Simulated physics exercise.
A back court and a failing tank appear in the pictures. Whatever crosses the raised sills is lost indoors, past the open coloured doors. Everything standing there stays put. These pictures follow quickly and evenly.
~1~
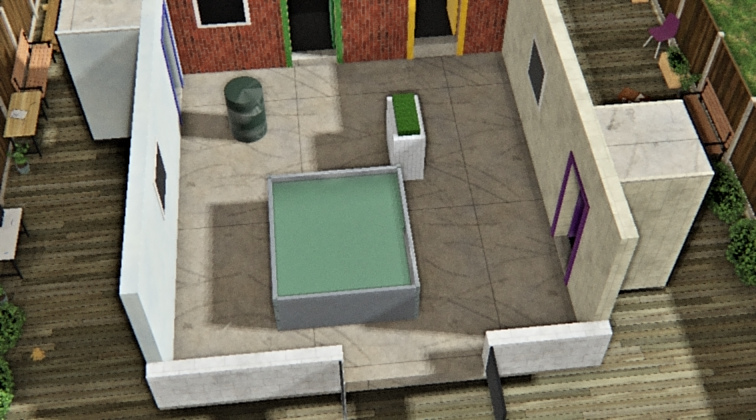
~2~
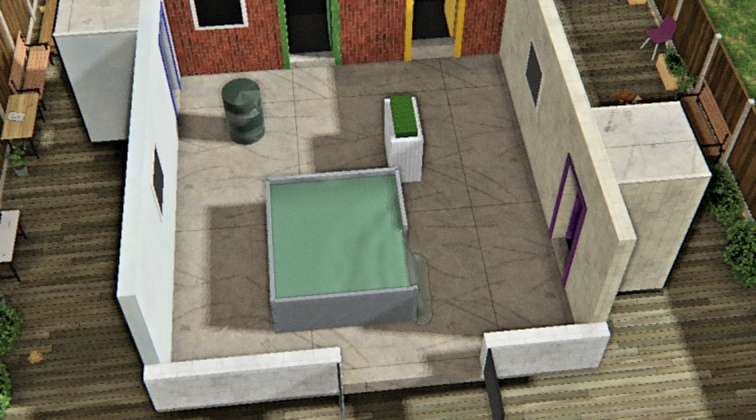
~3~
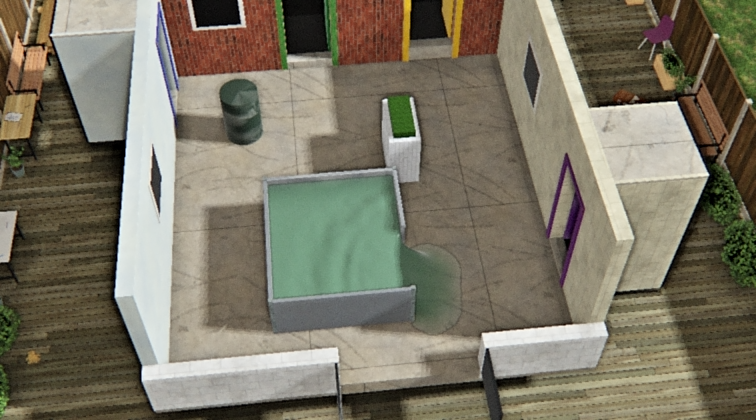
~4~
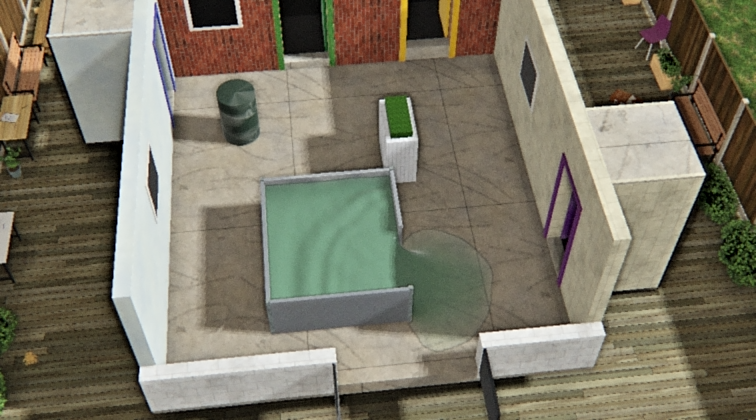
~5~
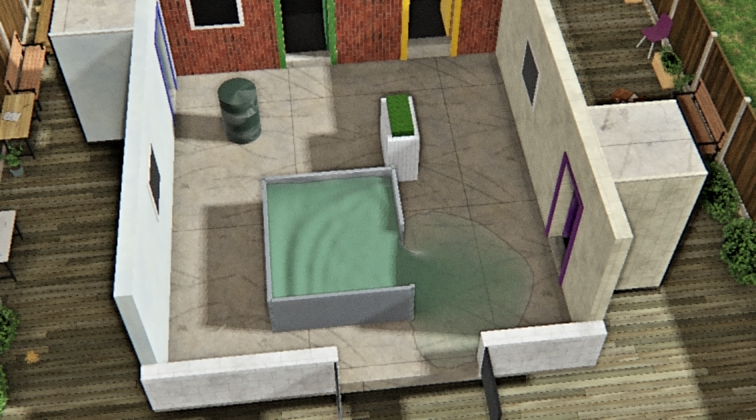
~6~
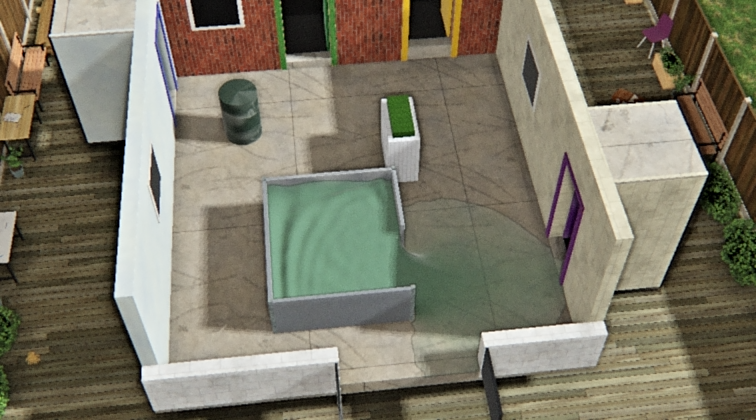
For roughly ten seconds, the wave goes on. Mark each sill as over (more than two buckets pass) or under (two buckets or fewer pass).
The purple door is over, the green door is under, the yellow door is under, the blue door is over.
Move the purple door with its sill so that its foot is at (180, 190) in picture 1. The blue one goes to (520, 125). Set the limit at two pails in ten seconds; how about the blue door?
The blue door is swamped.
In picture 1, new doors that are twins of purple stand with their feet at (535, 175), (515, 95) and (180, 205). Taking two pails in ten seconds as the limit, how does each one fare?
Result, in listed order - gets past the limit, gets past the limit, doesn't reach the limit.
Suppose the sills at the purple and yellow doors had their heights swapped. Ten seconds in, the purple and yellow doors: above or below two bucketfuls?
Lab note: Purple door crosses the line; yellow door crosses the line.
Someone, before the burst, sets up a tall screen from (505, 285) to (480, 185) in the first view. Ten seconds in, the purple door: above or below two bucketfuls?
I'd say the purple door overshoots.
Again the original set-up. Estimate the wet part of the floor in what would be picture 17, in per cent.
About 25 percent.
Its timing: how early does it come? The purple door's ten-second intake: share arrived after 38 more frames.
I make it 80 per cent.
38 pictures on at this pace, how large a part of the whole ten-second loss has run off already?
My figure is about 70 in a hundred.
A moment on, water covers 20 % of the floor; the purple door far over two buckets in, the green door not reached, the yellow door not reached, the blue door not reached.
Next, water covers 25 % of the floor; the purple door far over two buckets in, the green door not reached, the yellow door not reached, the blue door not reached.
Then, water covers 40 % of the floor; the purple door far over two buckets in, the green door not reached, the yellow door wet at the sill, nothing in, the blue door not reached.
Later, water covers 60 % of the floor; the purple door far over two buckets in, the green door wet at the sill, nothing in, the yellow door wet at the sill, nothing in, the blue door not reached.
In the end, water covers 90 % of the floor; the purple door far over two buckets in, the green door wet at the sill, nothing in, the yellow door wet at the sill, nothing in, the blue door over two buckets in.
